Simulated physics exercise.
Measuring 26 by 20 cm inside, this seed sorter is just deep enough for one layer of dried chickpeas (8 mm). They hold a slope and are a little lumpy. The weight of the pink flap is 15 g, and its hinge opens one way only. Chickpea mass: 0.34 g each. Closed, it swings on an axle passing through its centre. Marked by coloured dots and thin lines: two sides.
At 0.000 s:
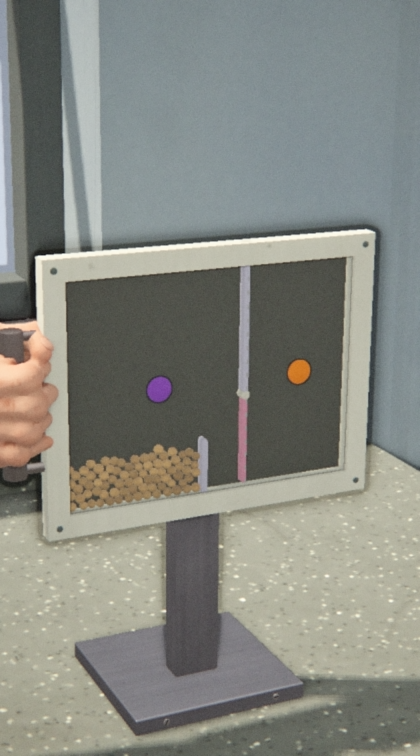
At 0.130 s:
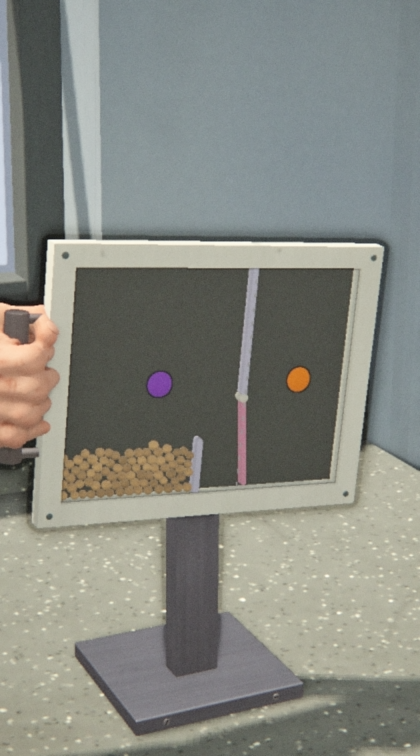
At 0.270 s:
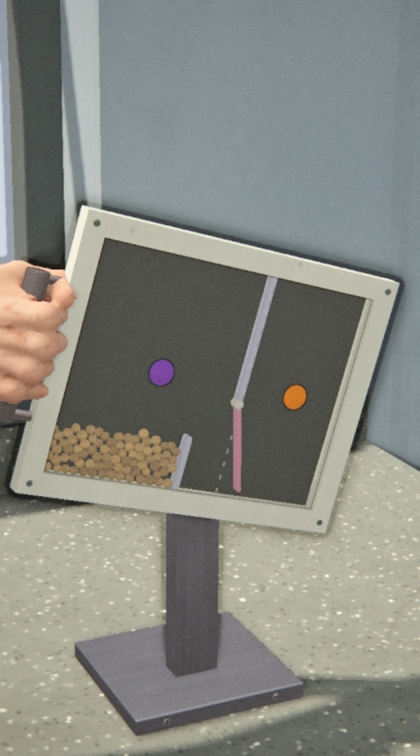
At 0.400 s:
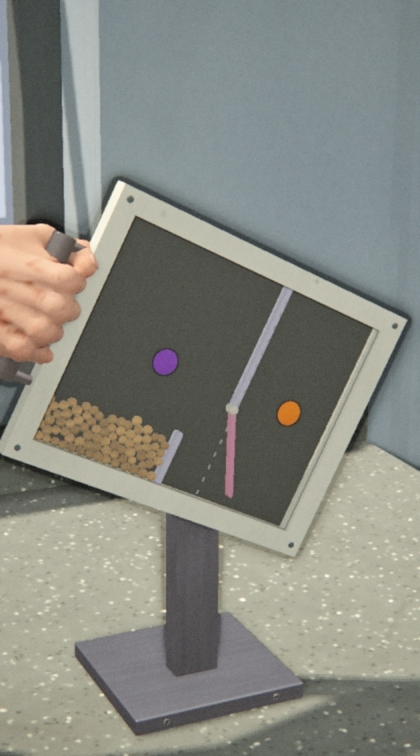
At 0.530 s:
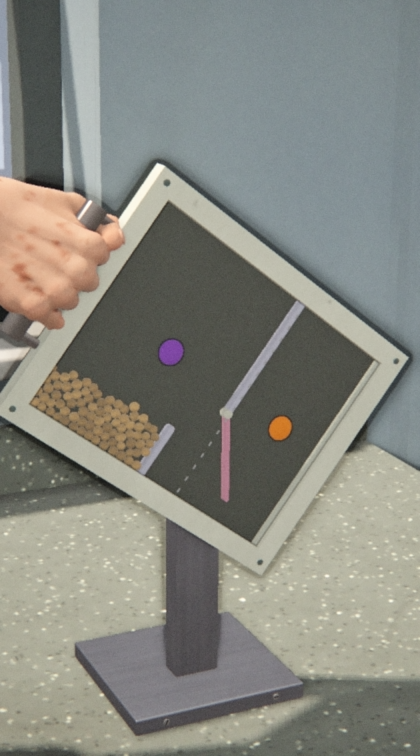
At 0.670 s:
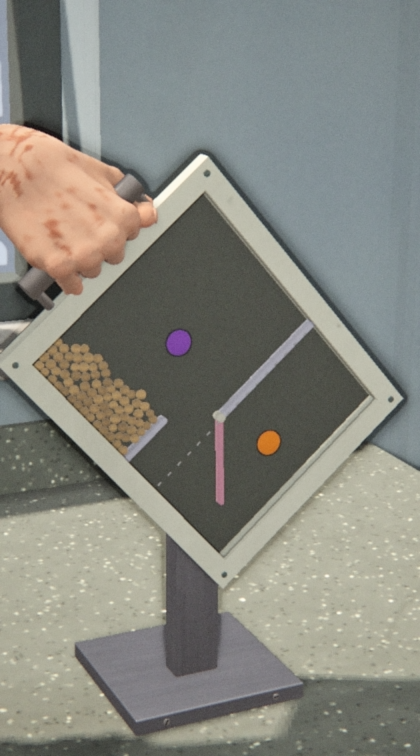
A framed dark panel holding small tan balls turning steadily clockwise on its stand, a hand gripping the handle at its left.
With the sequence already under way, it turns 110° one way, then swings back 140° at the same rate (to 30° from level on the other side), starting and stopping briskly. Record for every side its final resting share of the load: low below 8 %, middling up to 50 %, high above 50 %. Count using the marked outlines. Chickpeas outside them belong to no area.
Final shares: Orange side: High; purple side: Middling.
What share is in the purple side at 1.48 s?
I'd put it near 70 in a hundred.
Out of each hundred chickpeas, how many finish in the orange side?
Share at rest: Approx. 70 %.
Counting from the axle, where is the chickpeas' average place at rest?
About 9 cm right and 4 cm below.
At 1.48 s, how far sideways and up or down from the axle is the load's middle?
3 cm left, 2 cm below.
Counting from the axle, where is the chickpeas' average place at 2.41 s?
Some 2 cm right and 9 cm below.
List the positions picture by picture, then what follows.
In the first frame, level; about 80 chickpeas; chickpeas' middle (135, 478); highest (159, 450); pink flap (243, 394); orange (299, 372), purple (159, 389).
In the second frame, turned 5° clockwise; chickpeas' middle (128, 472); highest (85, 454).
In the third frame, turned 16° clockwise; chickpeas' middle (114, 456); highest (54, 428); wall ends (239, 398), (187, 438).
In the fourth frame, turned 27° clockwise; chickpeas' middle (104, 437); highest (50, 398); pink flap (232, 409).
In the fifth frame, turned 38° clockwise; chickpeas' middle (98, 417); highest (52, 368).
In the sixth frame, turned 49° clockwise; chickpeas' middle (99, 395); highest (58, 342); pink flap (219, 417); orange (269, 443), purple (179, 343).
After 1.48 s, it stands 110° clockwise; the chickpeas' middle is 3 cm left of and 2 cm below the centre; orange 30 %, purple 70 %; pink flap open 67°.
After 2.41 s, it stands 40° clockwise; the chickpeas' middle is 2 cm right of and 9 cm below the centre; orange 70 %, purple 30 %; pink flap open 39°.
After 3.33 s, it stands 30° anticlockwise; the chickpeas' middle is 9 cm right of and 4 cm below the centre; orange 75 %, purple 25 %; pink flap open 31°.
At rest by 3.8 s, it stands 30° anticlockwise; orange 70 %, purple 30 %; pink flap open 31°.
